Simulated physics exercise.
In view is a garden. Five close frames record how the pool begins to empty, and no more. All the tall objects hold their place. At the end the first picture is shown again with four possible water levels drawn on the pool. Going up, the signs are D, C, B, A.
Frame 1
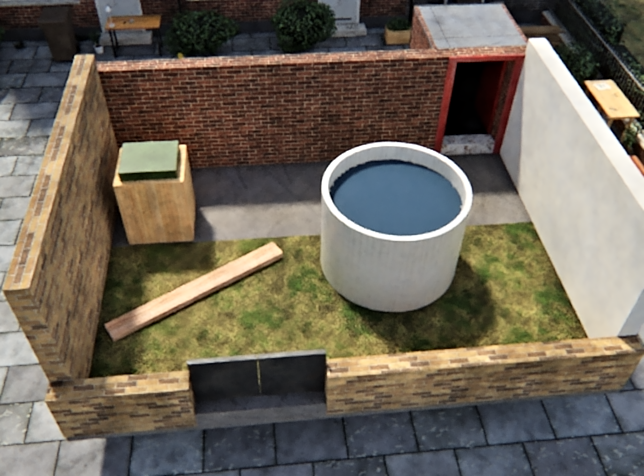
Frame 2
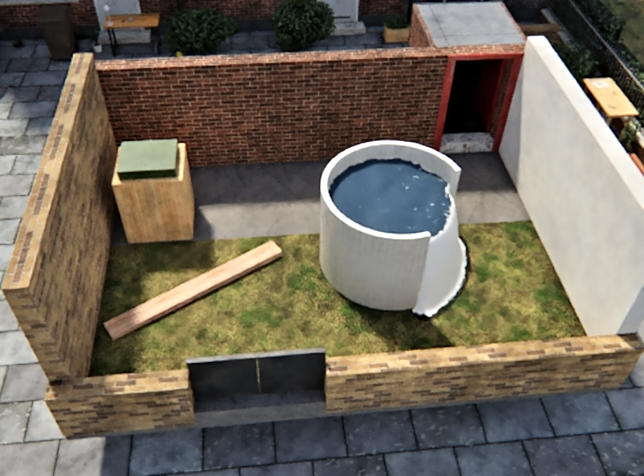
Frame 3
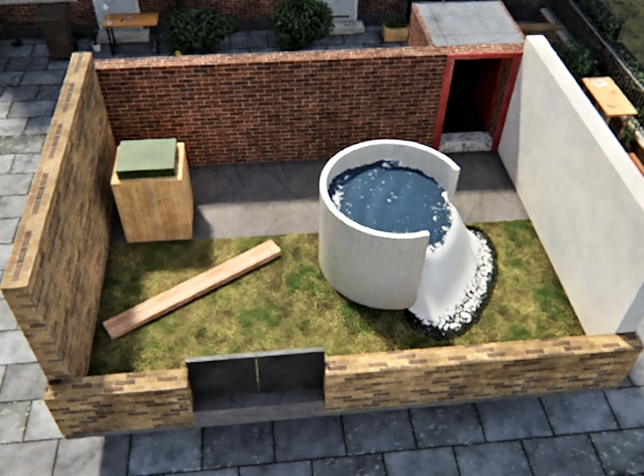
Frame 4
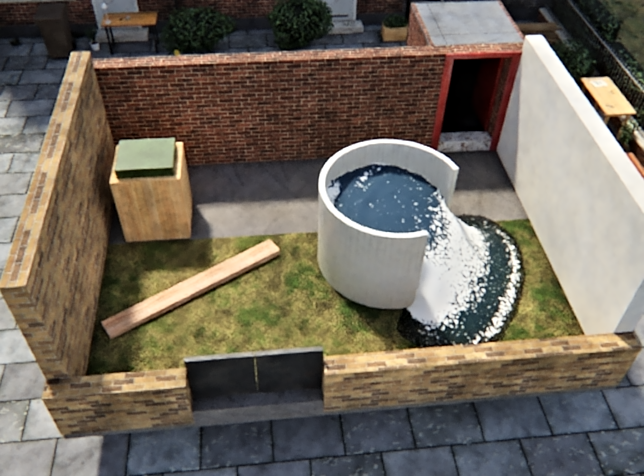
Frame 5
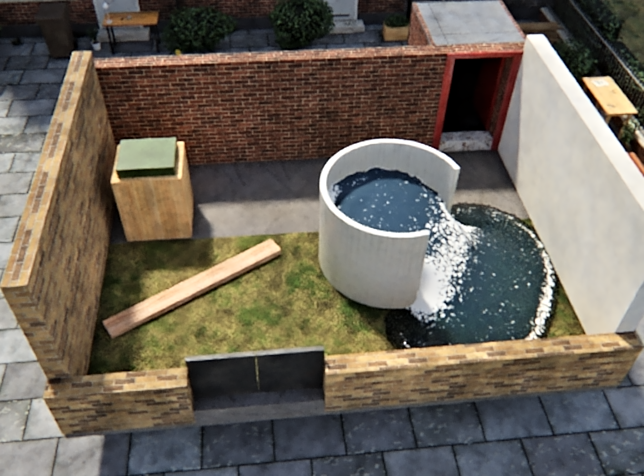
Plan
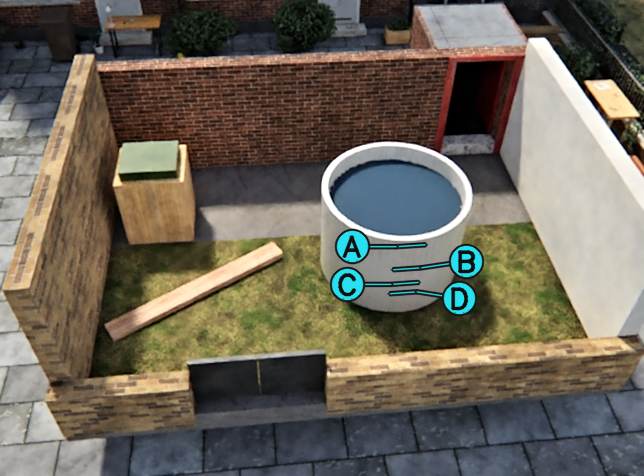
In this clip, a round white pool stands full in a walled garden with a red doorway and a shut gate; its right side opens, and foaming water pours out and spreads across the grass on the right.
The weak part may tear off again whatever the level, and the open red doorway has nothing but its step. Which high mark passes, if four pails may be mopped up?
B is the one.
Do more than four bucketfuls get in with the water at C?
No, that is safe.
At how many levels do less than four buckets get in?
Three.
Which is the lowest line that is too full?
A it is.
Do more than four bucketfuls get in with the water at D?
No.
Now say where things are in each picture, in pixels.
Water in the pool at rest, its middle at (395, 201); foot of the red doorway at (466, 154); shut gate at (258, 362), in the first frame.
Front seen at (457, 238), 2 % of the ground wet, in the second frame.
Front seen at (474, 230), 6 % of the ground wet, in the third frame.
Front seen at (481, 220), 11 % of the ground wet, in the fourth frame.
Front seen at (514, 218), 19 % of the ground wet, in the fifth frame.
On the marked copy, A at (411, 245); B at (407, 268); C at (404, 283); D at (403, 292); from the bottom up D, C, B, A.
With A, about 10 bucketfuls get in.
With B, a bucket or two gets in.
With C, nothing gets over.
With D, nothing gets over.
